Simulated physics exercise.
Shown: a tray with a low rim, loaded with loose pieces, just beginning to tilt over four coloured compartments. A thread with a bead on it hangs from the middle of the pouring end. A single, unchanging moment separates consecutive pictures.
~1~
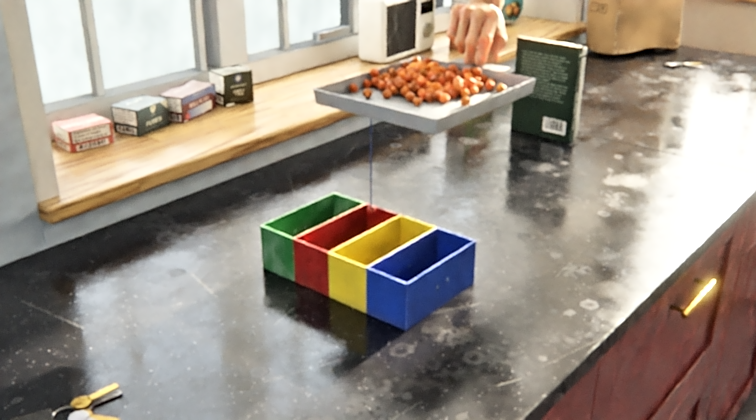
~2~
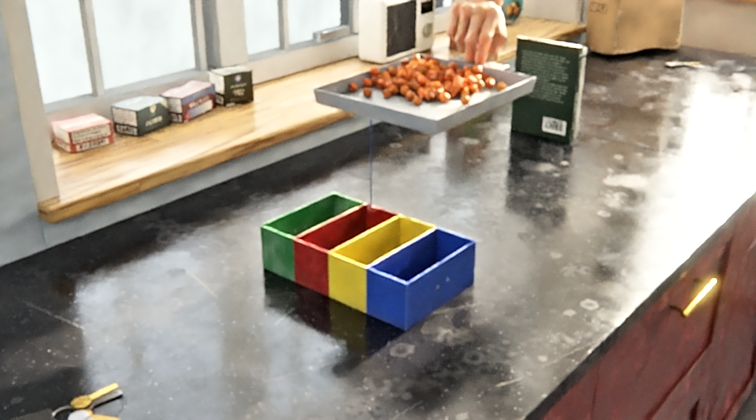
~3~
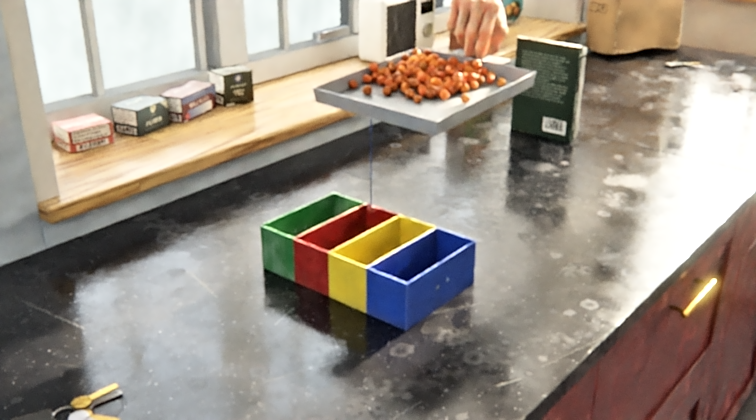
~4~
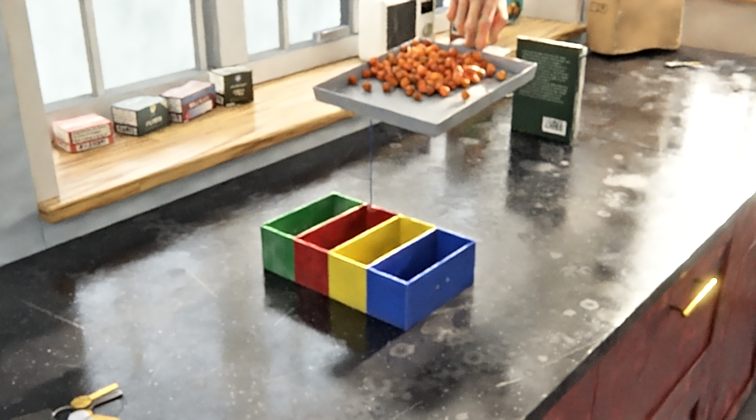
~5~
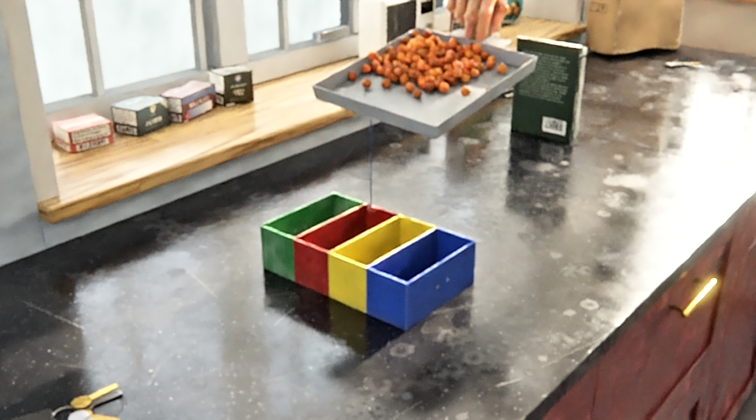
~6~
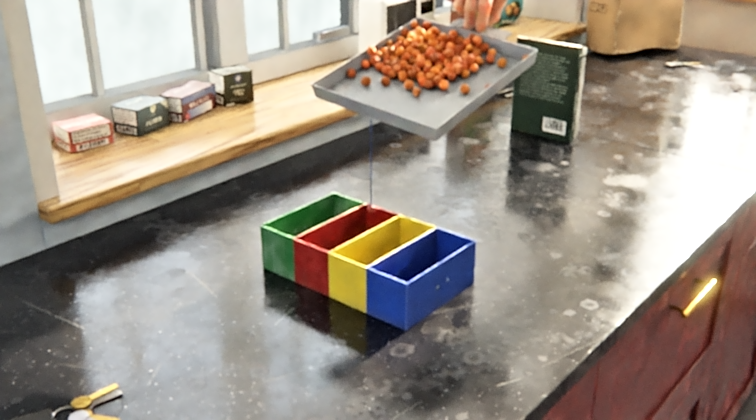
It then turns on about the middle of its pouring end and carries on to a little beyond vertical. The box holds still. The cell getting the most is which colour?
It is blue.
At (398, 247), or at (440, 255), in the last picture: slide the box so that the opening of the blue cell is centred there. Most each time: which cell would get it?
The blue one first, yellow second.
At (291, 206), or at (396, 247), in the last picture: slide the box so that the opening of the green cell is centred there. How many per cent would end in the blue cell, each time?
First position: Some 50 %; second position: Some 0 %.
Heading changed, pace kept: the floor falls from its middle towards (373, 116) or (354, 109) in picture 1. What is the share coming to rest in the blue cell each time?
In turn, 0 percent and then 0 percent.
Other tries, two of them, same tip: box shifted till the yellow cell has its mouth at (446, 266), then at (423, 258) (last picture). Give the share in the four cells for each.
Roughly 90 %, then roughly 100 %.
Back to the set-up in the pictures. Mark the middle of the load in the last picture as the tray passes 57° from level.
The load is centred about (405, 99).
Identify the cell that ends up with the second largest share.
It's the cell in yellow.
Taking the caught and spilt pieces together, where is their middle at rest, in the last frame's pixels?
About (403, 288).
Soon after the last picture, tray tipped steeply; most on the tray; a small part in the blue cell; a stray few in the yellow cell; a small part falling or outside the box.
A little later, tray tipped right over; most on the tray; a small part in the blue cell; a stray few in the yellow cell; a stray few in the red cell; a small part falling or outside the box.
Later still, tray tipped past a quarter turn; about half in the blue cell; about a third in the yellow cell; a small part in the red cell; a stray few in the green cell; a small part falling or outside the box.
At rest, tray tipped past a quarter turn; about half in the blue cell; about a third in the yellow cell; a small part in the red cell; a stray few in the green cell; a small part outside the box.
